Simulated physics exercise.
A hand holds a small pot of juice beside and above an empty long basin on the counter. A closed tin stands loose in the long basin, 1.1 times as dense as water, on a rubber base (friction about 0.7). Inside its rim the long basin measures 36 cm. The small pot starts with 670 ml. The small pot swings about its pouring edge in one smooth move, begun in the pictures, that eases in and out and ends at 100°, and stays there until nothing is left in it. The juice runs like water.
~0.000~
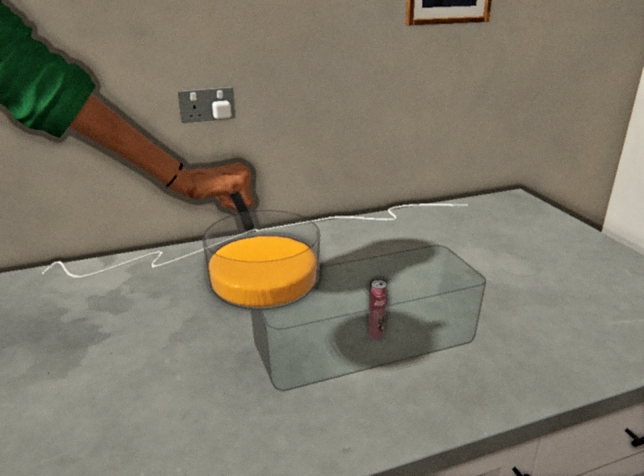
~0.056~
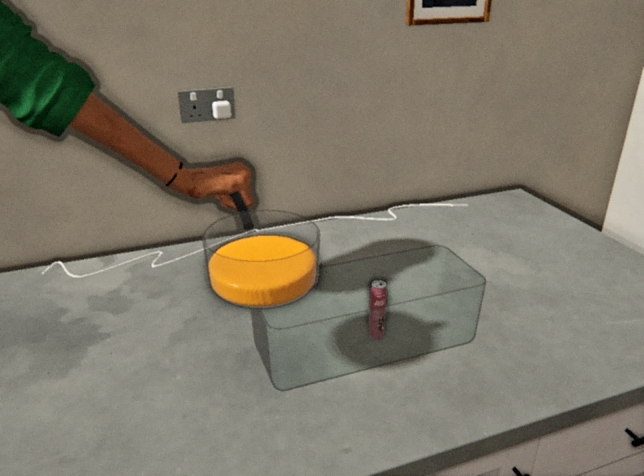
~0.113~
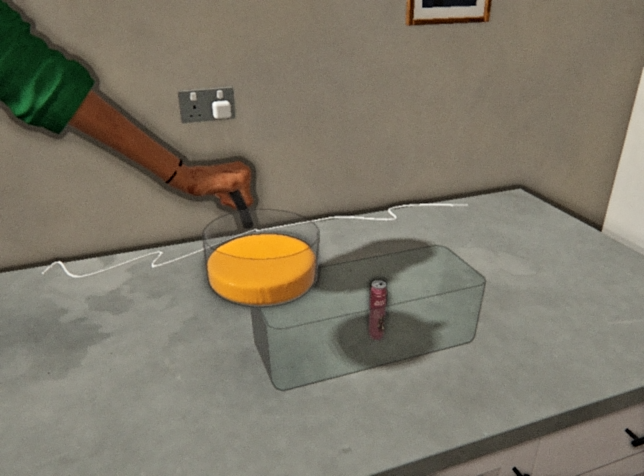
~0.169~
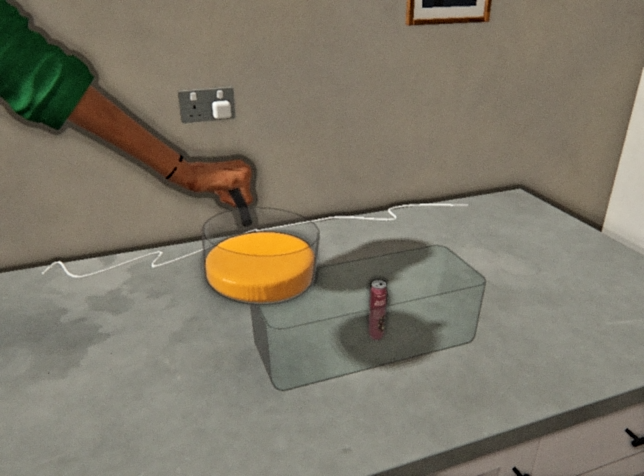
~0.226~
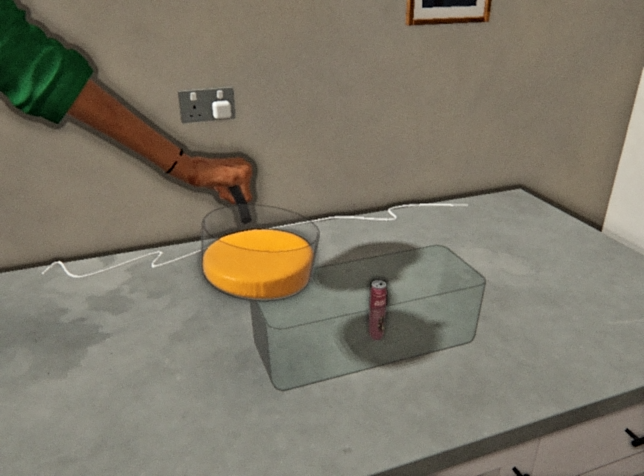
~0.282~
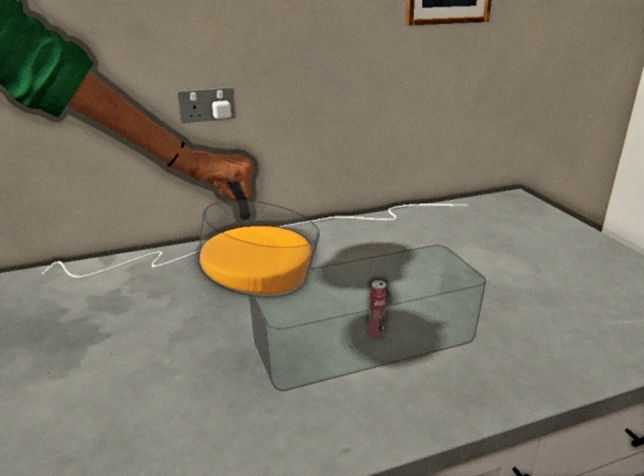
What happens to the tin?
It goes over.
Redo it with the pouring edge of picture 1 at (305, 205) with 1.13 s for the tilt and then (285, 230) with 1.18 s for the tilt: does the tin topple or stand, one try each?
First it falls; then it stays up.
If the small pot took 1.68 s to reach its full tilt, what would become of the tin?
Then it goes over.
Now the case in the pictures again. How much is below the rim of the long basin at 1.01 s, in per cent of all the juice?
Near 56 in a hundred.
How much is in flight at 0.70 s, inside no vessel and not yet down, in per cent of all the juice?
Some 24 per cent.
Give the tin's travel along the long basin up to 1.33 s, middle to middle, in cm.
About 7 cm.
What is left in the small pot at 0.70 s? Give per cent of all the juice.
Some 76 per cent.
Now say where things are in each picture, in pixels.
In the first picture, it leans 0°; its right rim is at (316, 226); the juice meets the walls at (209, 268) and (312, 249); the long basin's rim runs from (258, 306) to (465, 263); the tin's top is at (379, 287).
In the second picture, it leans 1°; its right rim is at (316, 226); the juice meets the walls at (209, 268) and (312, 249).
In the third picture, it leans 2°; its right rim is at (316, 226); the juice meets the walls at (207, 266) and (311, 248).
In the fourth picture, it leans 5°; its right rim is at (315, 227); the juice meets the walls at (206, 264) and (310, 245).
In the fifth picture, it leans 9°; its right rim is at (315, 227); the juice meets the walls at (204, 261) and (309, 243).
In the sixth picture, it leans 13°; its right rim is at (315, 227); the juice meets the walls at (201, 255) and (308, 240).
Then, 0.70 s in, the tilt is 65° and 75 per cent is still to pour; the tin stands where it began.
Then, 1.01 s in, the tilt is 95° and 20 per cent is still to pour; the tin leans 31°.
Then, 1.33 s in, the tilt is 100° and 2 per cent is still to pour; the tin lies on its side.
Then, 1.68 s in, the tilt is 100° and 0 per cent is still to pour; the tin lies on its side.
Finally, the tin lies on its side.
